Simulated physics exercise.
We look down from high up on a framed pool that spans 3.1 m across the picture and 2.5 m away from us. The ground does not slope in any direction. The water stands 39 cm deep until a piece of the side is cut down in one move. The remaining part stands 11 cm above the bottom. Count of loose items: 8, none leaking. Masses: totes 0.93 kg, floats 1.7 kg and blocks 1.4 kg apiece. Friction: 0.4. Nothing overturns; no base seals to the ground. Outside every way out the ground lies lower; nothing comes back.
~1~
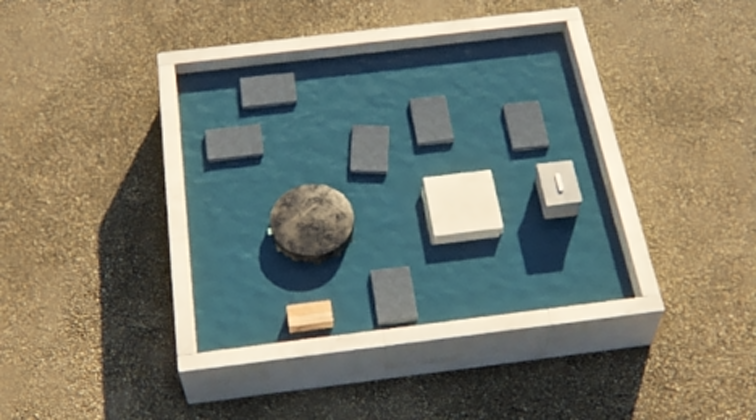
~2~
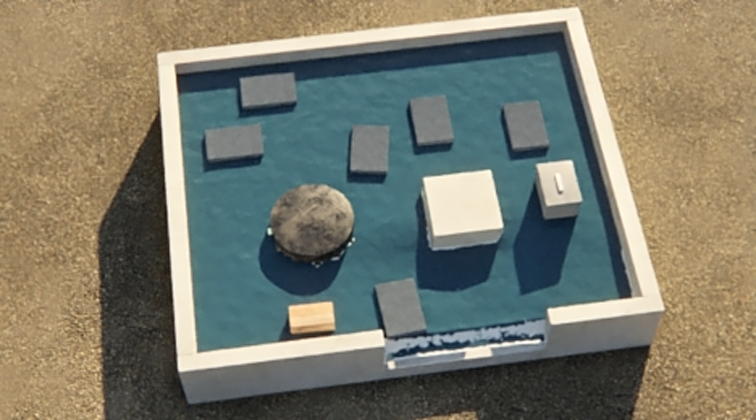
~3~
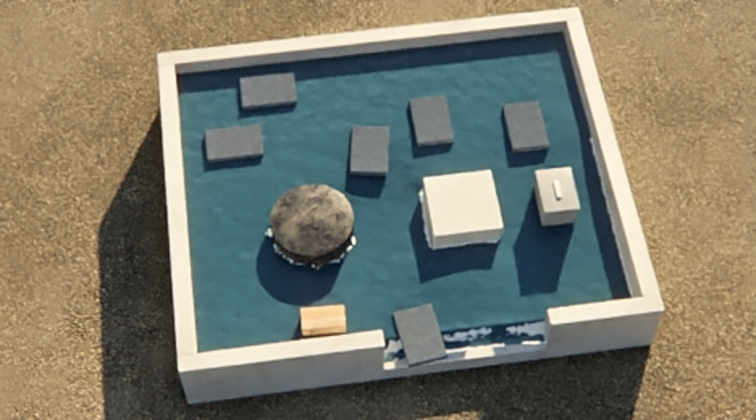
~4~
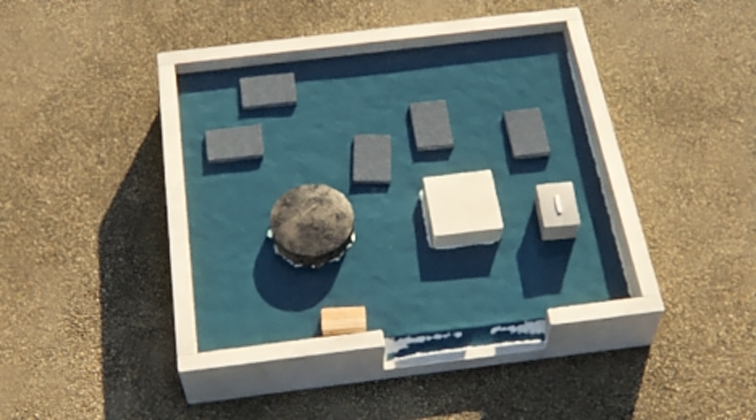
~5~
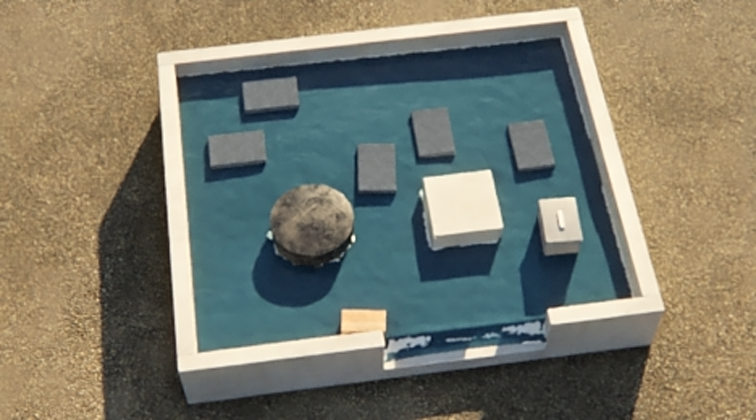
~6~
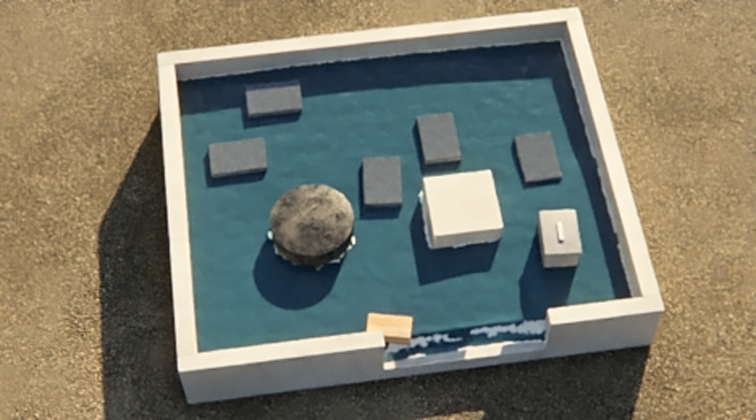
Water drops in a walled pool as a gap opens and floating blocks drift toward it.
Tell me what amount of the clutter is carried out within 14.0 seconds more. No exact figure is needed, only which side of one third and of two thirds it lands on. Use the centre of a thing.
It lands between the two marks, from one to two thirds.
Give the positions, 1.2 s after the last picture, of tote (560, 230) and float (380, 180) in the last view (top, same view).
Around (544, 268) and (392, 209).
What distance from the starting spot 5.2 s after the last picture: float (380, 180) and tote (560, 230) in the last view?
The first is 140 cm off, the second is gone out.
Then, 1.2 s after the last picture 2 of 8 are out; 6 afloat.
Then, 5.2 s after the last picture 3 of 8 are out; 5 afloat.
Then, 10.0 s after the last picture 4 of 8 are out; 4 afloat.
Then, 14.0 s after the last picture 4 of 8 are out; 4 afloat.
